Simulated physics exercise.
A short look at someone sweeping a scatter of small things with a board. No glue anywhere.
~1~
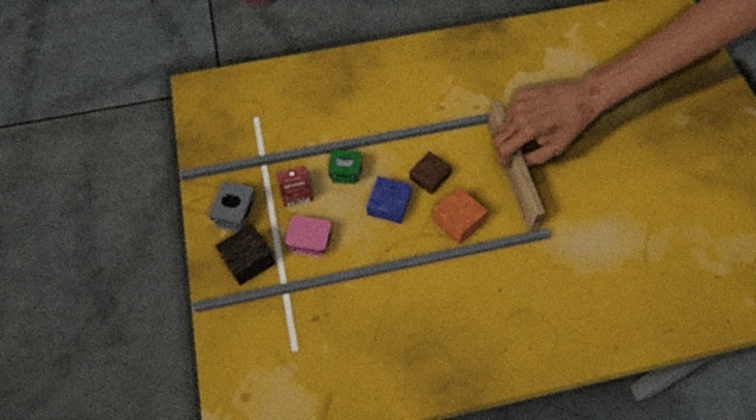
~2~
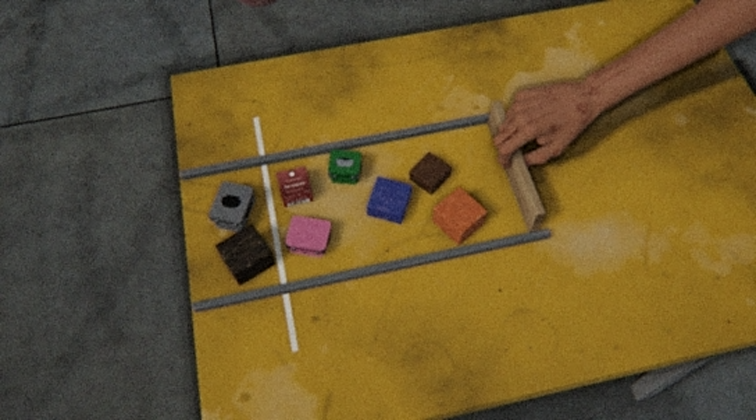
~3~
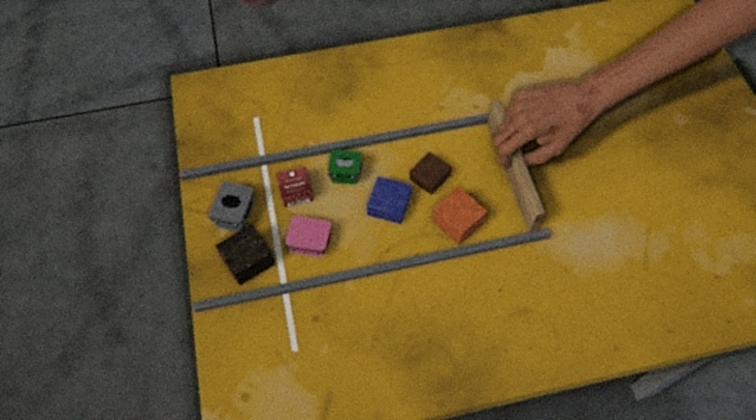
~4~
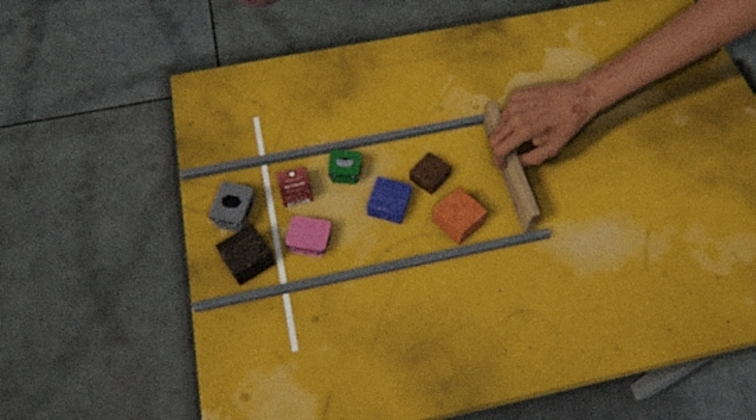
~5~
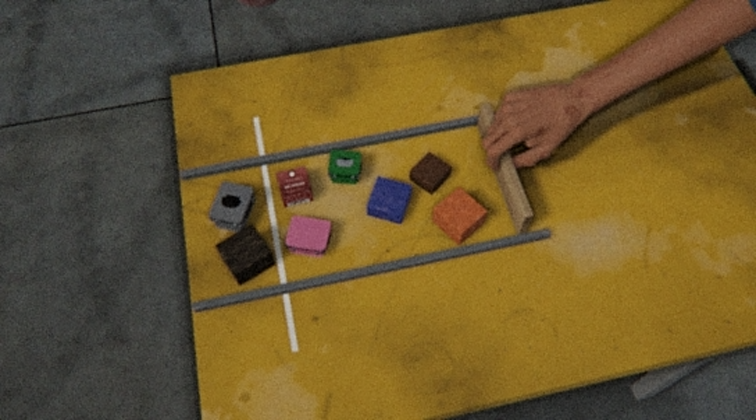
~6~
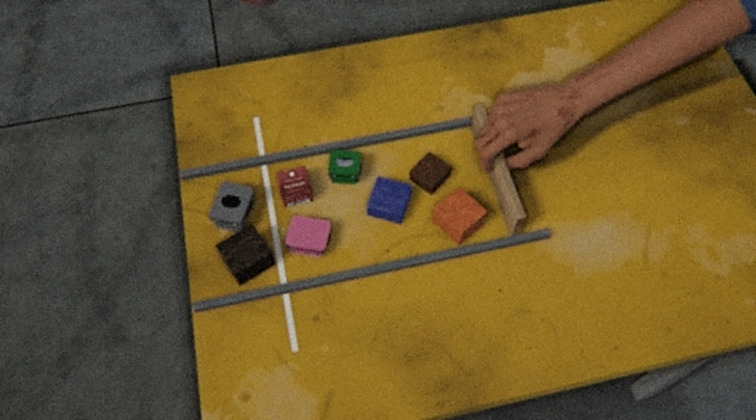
A hand slides a wooden board slowly a short way left between two grey rails on a yellow surface, toward scattered small coloured blocks and cases, which stay still around a white tape line.
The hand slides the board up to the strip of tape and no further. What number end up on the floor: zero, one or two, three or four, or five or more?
The number that fall off is one or two.
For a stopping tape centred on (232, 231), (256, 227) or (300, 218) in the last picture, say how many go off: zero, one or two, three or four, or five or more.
Taking them in turn, at least five; one or two; not one.
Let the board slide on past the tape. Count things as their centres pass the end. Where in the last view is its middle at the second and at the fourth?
First at (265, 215), next at (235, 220).
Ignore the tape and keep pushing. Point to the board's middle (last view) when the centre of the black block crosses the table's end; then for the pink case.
At (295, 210) for the black block; at (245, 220) for the pink case.
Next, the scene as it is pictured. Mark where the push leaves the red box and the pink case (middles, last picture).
Near (219, 190) and (216, 270).
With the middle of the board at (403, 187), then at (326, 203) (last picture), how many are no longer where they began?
At the one place 3, at the other 7.
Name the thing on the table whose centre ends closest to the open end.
It is the grey case.
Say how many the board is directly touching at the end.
In contact: 3.
A little later, none off yet; grey case at rest near (234, 207); black block at rest near (246, 255); red box at rest near (295, 187).
When it is over, the number that fall off is one or two; down, black block.
